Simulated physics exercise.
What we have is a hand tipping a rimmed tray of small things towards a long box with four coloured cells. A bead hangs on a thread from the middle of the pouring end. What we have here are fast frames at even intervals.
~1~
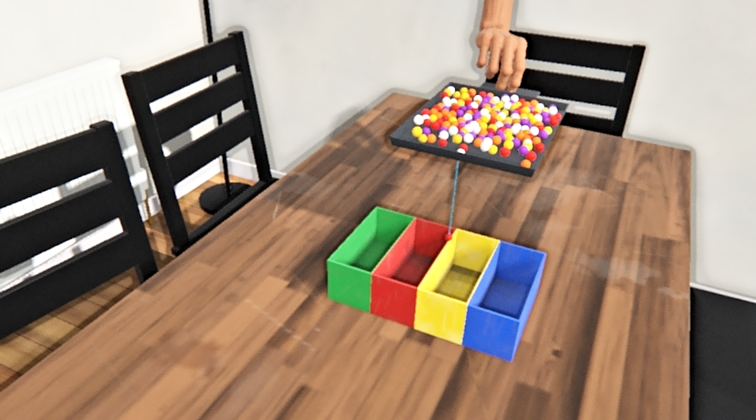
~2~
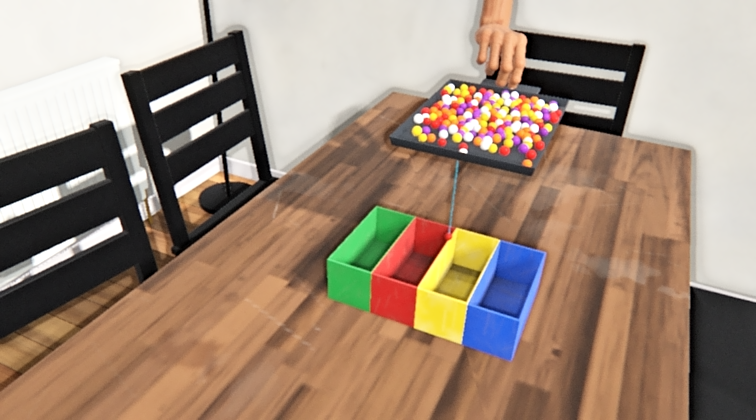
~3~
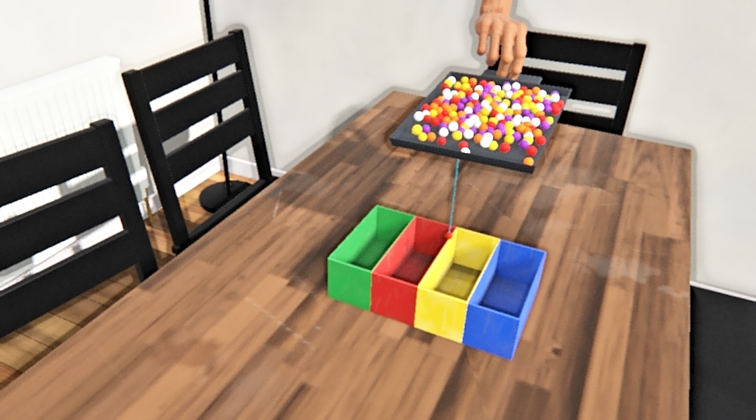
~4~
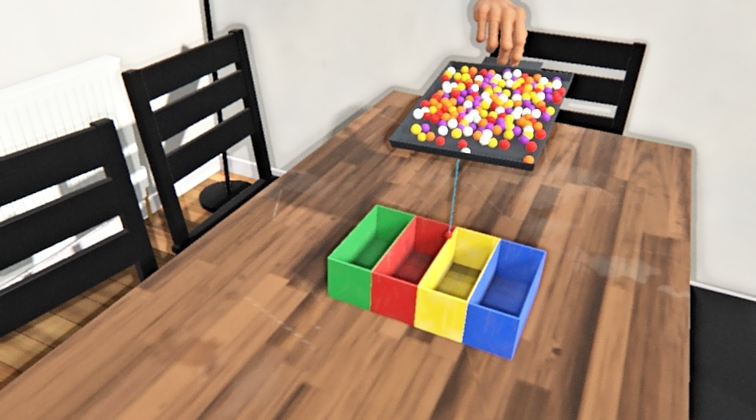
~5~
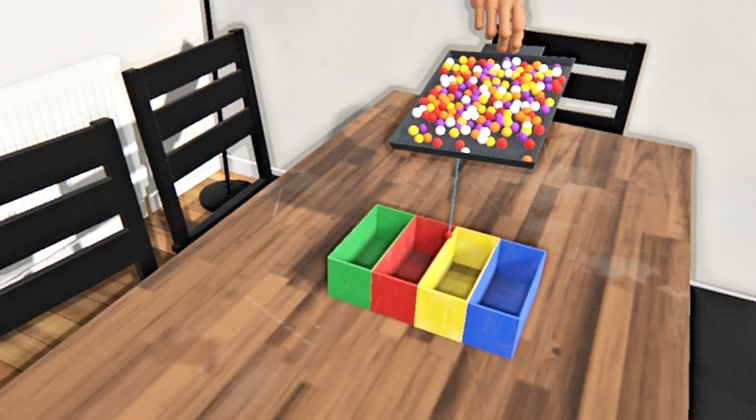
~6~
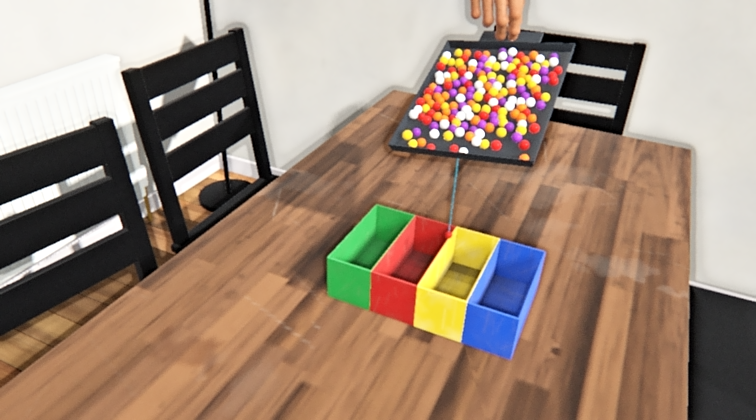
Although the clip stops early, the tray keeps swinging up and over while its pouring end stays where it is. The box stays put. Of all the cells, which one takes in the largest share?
The largest share goes to the green cell.
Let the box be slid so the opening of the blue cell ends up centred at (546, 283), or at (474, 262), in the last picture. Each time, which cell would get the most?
Position one: That green cell. Position two: Red.
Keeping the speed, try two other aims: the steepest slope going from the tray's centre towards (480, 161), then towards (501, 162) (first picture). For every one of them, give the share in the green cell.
Case one 0 %; case two 0 %.
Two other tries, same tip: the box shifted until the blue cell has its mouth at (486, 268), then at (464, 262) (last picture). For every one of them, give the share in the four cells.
First 90 %, then 100 %.
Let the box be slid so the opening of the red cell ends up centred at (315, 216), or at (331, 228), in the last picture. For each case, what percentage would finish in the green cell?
In turn 0 and 0 in a hundred.
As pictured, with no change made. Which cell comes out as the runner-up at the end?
That is the cell in red.
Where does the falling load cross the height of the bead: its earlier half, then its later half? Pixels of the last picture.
Early half (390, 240), late half (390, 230).
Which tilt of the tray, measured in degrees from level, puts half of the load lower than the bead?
That happens at close to 85 degrees.
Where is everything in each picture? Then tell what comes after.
The first frame shows corners of the pouring end at (393, 136) and (533, 168), level; middle of the load at (484, 120), round plastic beads; bead on its thread at (449, 237); green cell at (349, 282); red cell at (394, 297); yellow cell at (441, 313); blue cell at (490, 329).
The second frame shows corners of the pouring end at (392, 136) and (533, 167), level; middle of the load at (484, 118).
The third frame shows corners of the pouring end at (392, 137) and (533, 164), tipped barely, lowest at the left corner; middle of the load at (485, 112).
The fourth frame shows corners of the pouring end at (392, 139) and (533, 162), tipped a little, lowest at the left corner; middle of the load at (485, 105).
The fifth frame shows corners of the pouring end at (392, 141) and (533, 160), tipped clearly, lowest at the left corner; middle of the load at (483, 99), a small part on the move.
The sixth frame shows corners of the pouring end at (391, 143) and (532, 159), tipped clearly, lowest at the left corner; middle of the load at (478, 97), all on the move; green cell at (349, 280); red cell at (393, 295); yellow cell at (440, 310); blue cell at (490, 327).
Soon after the last picture, tray tipped steeply; about half on the tray; a small part in the green cell; a small part in the red cell; a stray few in the yellow cell; about a quarter falling or outside the box.
A little later, tray tipped past a quarter turn; about half in the green cell; about a third in the red cell; a small part in the yellow cell; a small part falling or outside the box.
Later still, tray tipped past a quarter turn; about half in the green cell; about a third in the red cell; a small part in the yellow cell; a small part falling or outside the box.
By the end, tray tipped past a quarter turn; about half in the green cell; about a third in the red cell; a small part in the yellow cell; none in the blue cell; a small part outside the box.
